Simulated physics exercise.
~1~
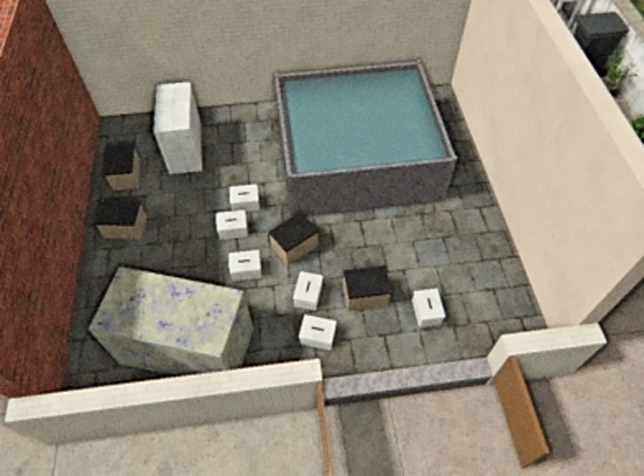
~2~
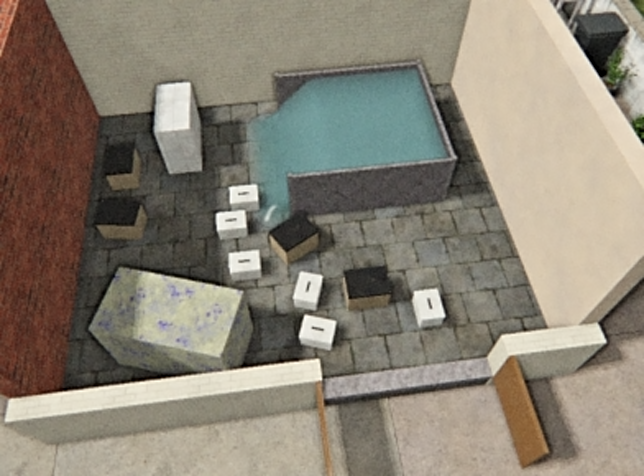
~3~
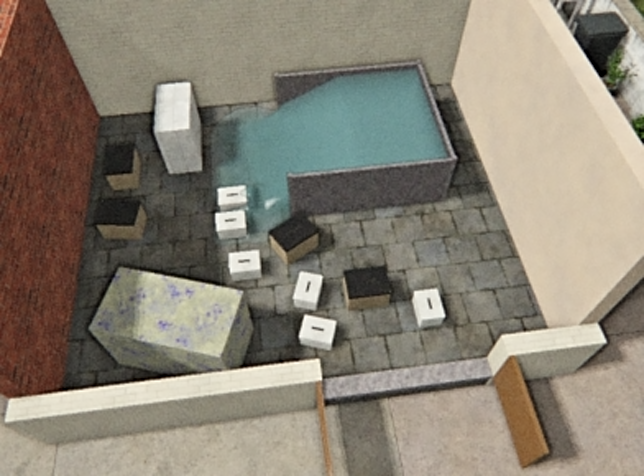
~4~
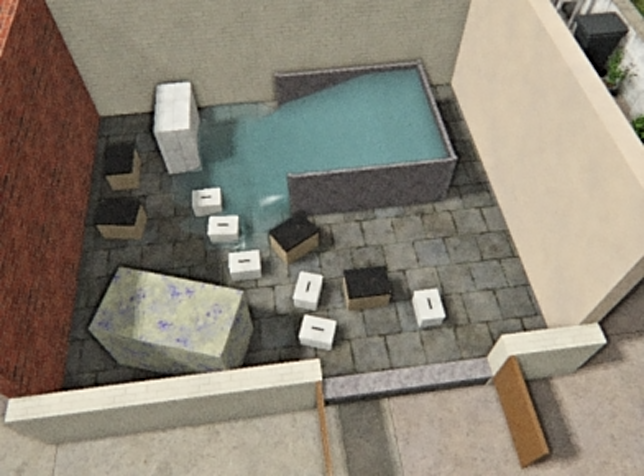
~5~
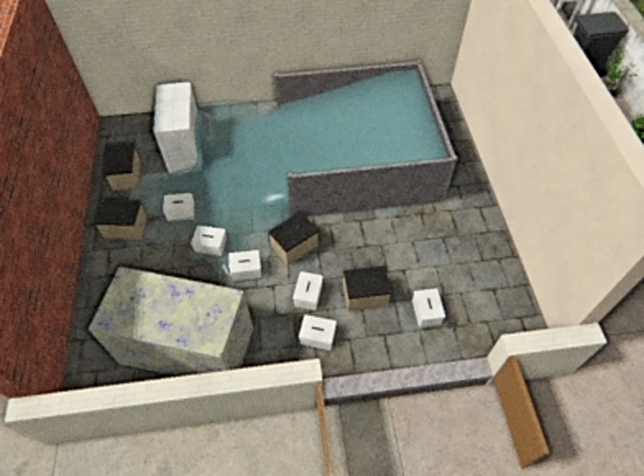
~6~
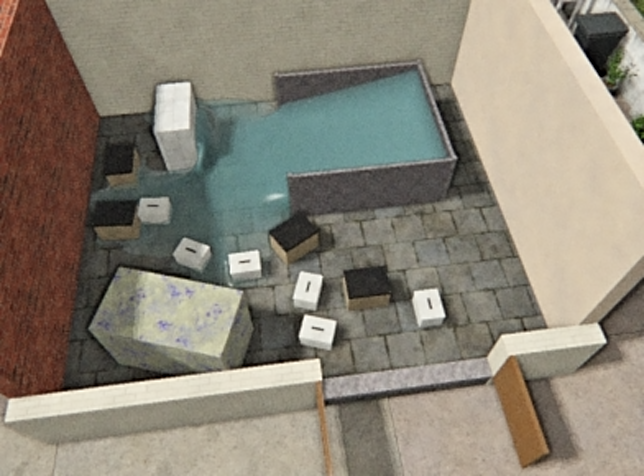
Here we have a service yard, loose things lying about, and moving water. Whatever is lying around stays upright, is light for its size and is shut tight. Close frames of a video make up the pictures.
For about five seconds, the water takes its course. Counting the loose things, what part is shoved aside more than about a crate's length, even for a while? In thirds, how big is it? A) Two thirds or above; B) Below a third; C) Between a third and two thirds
The answer is A.
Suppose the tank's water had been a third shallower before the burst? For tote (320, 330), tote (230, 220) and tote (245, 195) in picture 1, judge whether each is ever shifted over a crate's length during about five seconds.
As asked: Fell short, went the distance, went the distance.
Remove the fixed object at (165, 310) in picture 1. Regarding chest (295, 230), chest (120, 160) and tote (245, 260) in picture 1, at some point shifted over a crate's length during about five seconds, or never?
First object never went far; second object was driven off; third object was driven off.
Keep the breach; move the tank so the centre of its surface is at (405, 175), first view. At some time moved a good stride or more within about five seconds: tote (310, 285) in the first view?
Regarding the one you named: Never got there.
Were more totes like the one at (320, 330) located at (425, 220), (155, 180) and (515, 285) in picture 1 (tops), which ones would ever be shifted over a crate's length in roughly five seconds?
Going by the order given: Stays in place, travels that far, stays in place.
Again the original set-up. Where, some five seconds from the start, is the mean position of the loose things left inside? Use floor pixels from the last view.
Average floor point: Approx. (279, 291).
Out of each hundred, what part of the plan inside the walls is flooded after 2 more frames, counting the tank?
It comes to some 45 in a hundred.
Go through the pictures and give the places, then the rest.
The first picture shows a tote at (244, 194) rests on the ground; a tote at (231, 220) rests on the ground; 0 of 10 have shifted.
The second picture shows a tote at (244, 194), on the bottom; a tote at (231, 220), on the bottom; 0 of 10 have shifted.
The third picture shows a tote at (232, 195), on the bottom, close to its start; a tote at (231, 220), on the bottom; 1 of 10 have shifted.
The fourth picture shows a tote at (206, 197) rests on the ground, a stride from its start; a tote at (223, 225), on the bottom, close to its start; 2 of 10 have shifted.
The fifth picture shows a tote at (178, 202) rests on the ground, a stride from its start; a tote at (208, 236) rests on the ground, a stride from its start; 2 of 10 have shifted.
The sixth picture shows a tote at (153, 206) rests on the ground, a stride from its start; a tote at (191, 250), on the bottom, a stride from its start; 2 of 10 have shifted.
A moment on, 2 of 10 are well off their spots; 2 afloat.
Next, 3 of 10 are well off their spots; 4 afloat.
Later, 4 of 10 are well off their spots; 4 afloat.
In the end, 7 of 10 are well off their spots, and 7 have been at some point; 5 afloat.
